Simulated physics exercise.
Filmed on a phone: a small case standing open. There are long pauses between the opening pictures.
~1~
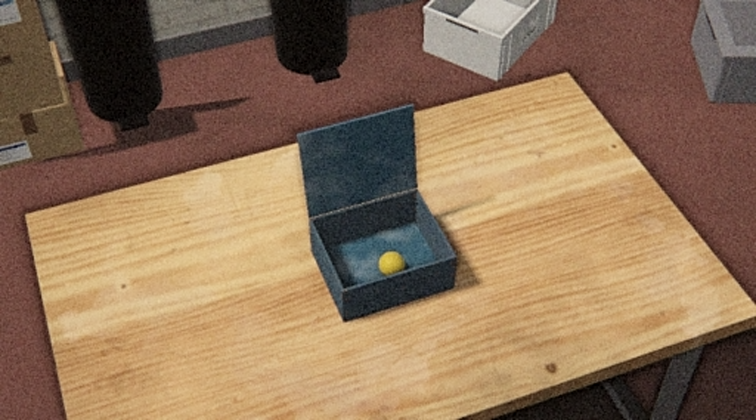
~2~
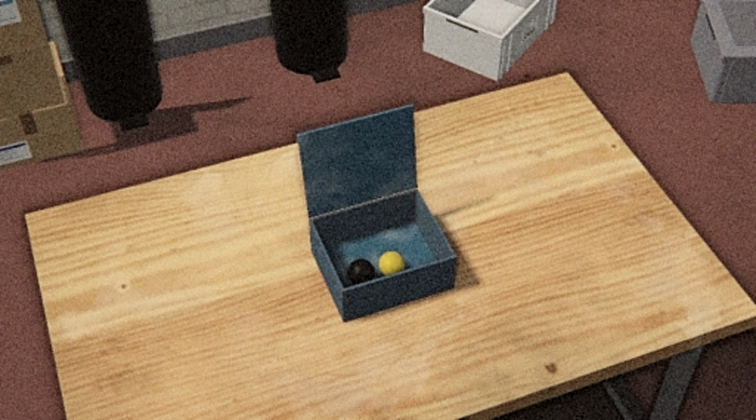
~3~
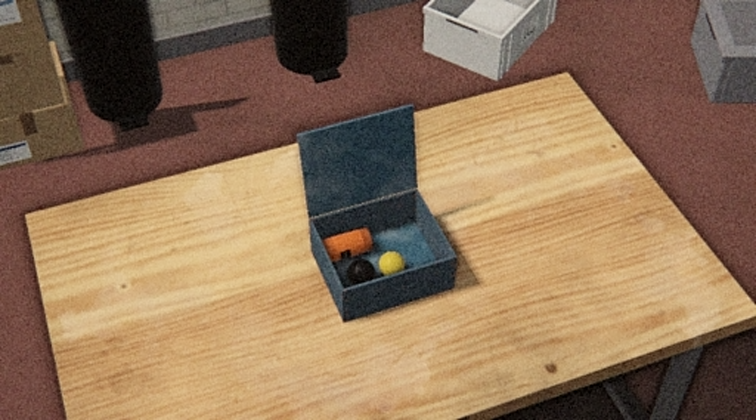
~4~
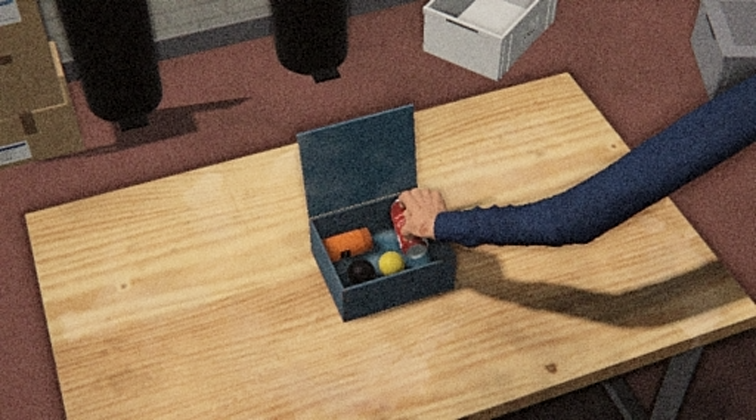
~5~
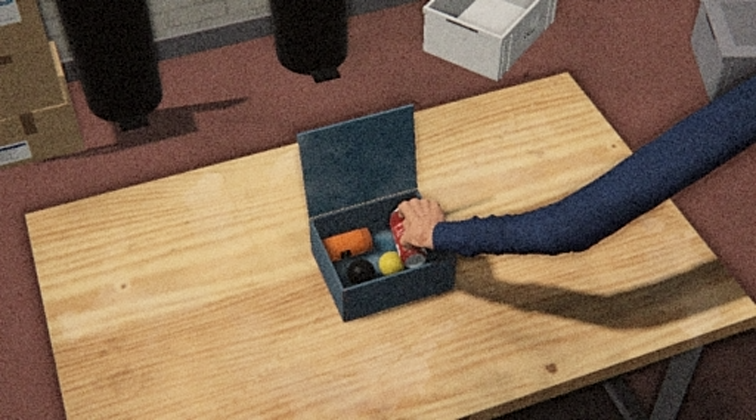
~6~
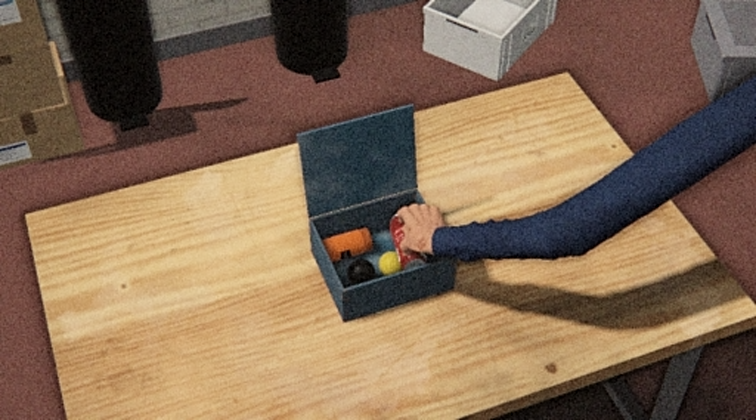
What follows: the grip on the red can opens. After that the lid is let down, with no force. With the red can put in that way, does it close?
In the end the lid sits on the rim.
Then, 1.00 s on from there, lid starting down; red can shifted about its own width near (424, 258).
Then, 1.80 s on from there, lid 46° above the rim; red can shifted about its own width near (424, 258).
Then, 2.40 s on from there, lid shut; red can shifted about its own width near (425, 258); black ball shifted a little; yellow lemon shifted a little.
In the end, lid shut; moved from the start, red can; the other 3 unmoved. At the end, from the last picture's camera, red can near (425, 258).
